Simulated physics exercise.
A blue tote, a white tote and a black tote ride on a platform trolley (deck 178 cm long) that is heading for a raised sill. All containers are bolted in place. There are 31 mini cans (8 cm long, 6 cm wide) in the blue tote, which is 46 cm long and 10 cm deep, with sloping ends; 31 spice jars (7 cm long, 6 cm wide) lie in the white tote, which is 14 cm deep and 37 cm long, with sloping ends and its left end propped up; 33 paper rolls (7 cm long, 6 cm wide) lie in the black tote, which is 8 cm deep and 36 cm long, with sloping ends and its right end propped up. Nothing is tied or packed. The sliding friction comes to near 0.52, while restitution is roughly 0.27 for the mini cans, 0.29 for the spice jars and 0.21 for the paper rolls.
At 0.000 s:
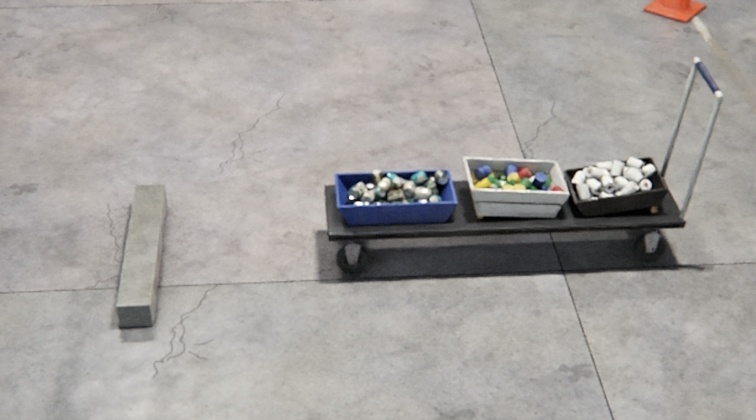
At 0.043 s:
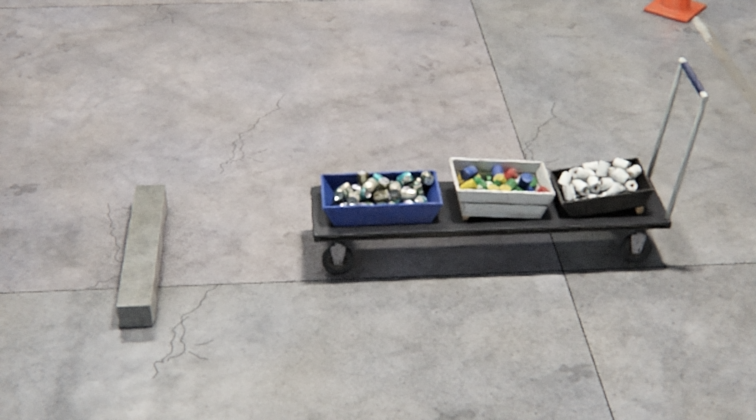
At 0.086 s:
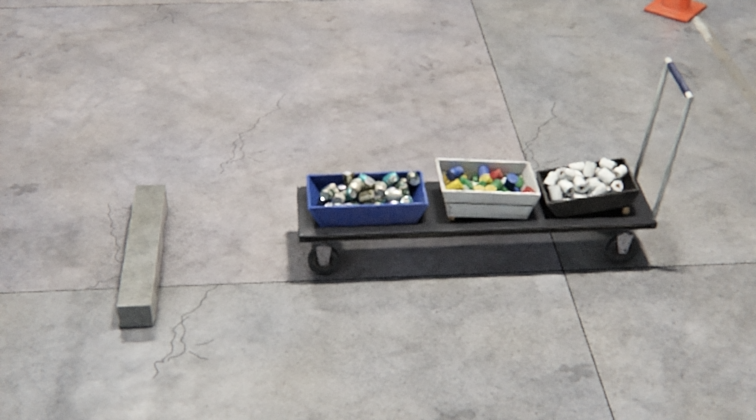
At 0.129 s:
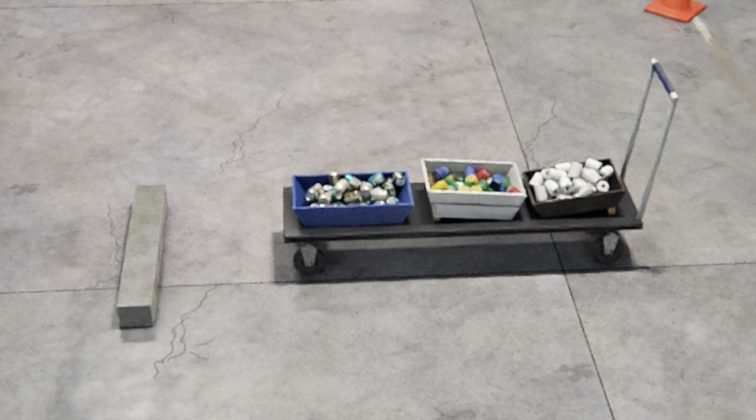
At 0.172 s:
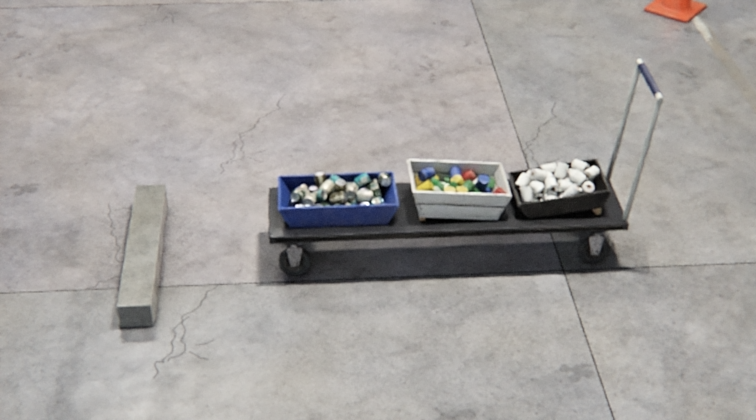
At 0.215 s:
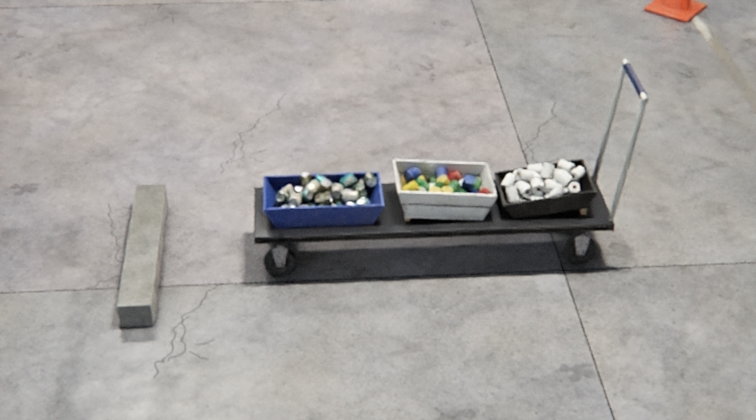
A platform trolley carrying a blue tote of cans, a white tote of colourful jars and a black tote of white rolls rolled slowly left across the concrete floor, toward a low raised sill.
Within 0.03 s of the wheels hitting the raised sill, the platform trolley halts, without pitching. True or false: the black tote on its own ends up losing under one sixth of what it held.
True.
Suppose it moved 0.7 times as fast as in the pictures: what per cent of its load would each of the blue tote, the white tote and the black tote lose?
Then the blue tote sheds 0 per cent, the white tote 0 per cent, and the black tote 0 per cent.
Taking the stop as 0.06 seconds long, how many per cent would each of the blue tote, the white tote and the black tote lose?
With that change, blue tote 10 per cent, white tote 0 per cent, black tote 10 per cent.
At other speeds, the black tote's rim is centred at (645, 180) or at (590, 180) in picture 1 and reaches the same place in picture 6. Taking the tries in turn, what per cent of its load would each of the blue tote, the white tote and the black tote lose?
For the blue tote it's 20 % and then 0 %, for the white tote 0 % and then 0 %, and for the black tote 20 % and then 0 %.
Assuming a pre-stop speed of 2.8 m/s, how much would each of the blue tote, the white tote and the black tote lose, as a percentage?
In that case the blue tote sheds 30 per cent of its load, the white tote 0 per cent, and the black tote 20 per cent.
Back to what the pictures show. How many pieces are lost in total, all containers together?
5 or so.
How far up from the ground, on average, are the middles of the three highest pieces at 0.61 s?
Their middles average near 46 cm high.
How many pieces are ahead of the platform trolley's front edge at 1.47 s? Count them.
I'd estimate close to 3 pieces.
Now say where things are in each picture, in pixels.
In the first picture (each is followed by its nearest rim corner in this view), black tote, (666, 189); blue tote, (340, 206); 89 cm short of the stop; none out.
In the second picture, black tote, (652, 189); blue tote, (325, 207); 82 cm short of the stop.
In the third picture, black tote, (637, 190); blue tote, (310, 207); 74 cm short of the stop.
In the fourth picture, black tote, (623, 190); blue tote, (296, 208); 67 cm short of the stop.
In the fifth picture, black tote, (609, 191); blue tote, (281, 209); 60 cm short of the stop.
In the sixth picture, black tote, (594, 191); blue tote, (266, 209); 53 cm short of the stop; none out.
After 0.51 s, the wheels strike.
After 0.61 s, blue tote 31 in, 0 out, white tote 31 in, 0 out and black tote 33 in, 0 out.
After 0.73 s, blue tote 29 in, 2 out, white tote 31 in, 0 out and black tote 32 in, 1 out.
After 0.96 s, blue tote 28 in, 3 out, white tote 31 in, 0 out and black tote 32 in, 1 out.
Final count (at 1.47 s), blue tote 28 in, 3 out, white tote 31 in, 0 out and black tote 31 in, 2 out. Asked share, 2 of 33, 6 per cent.
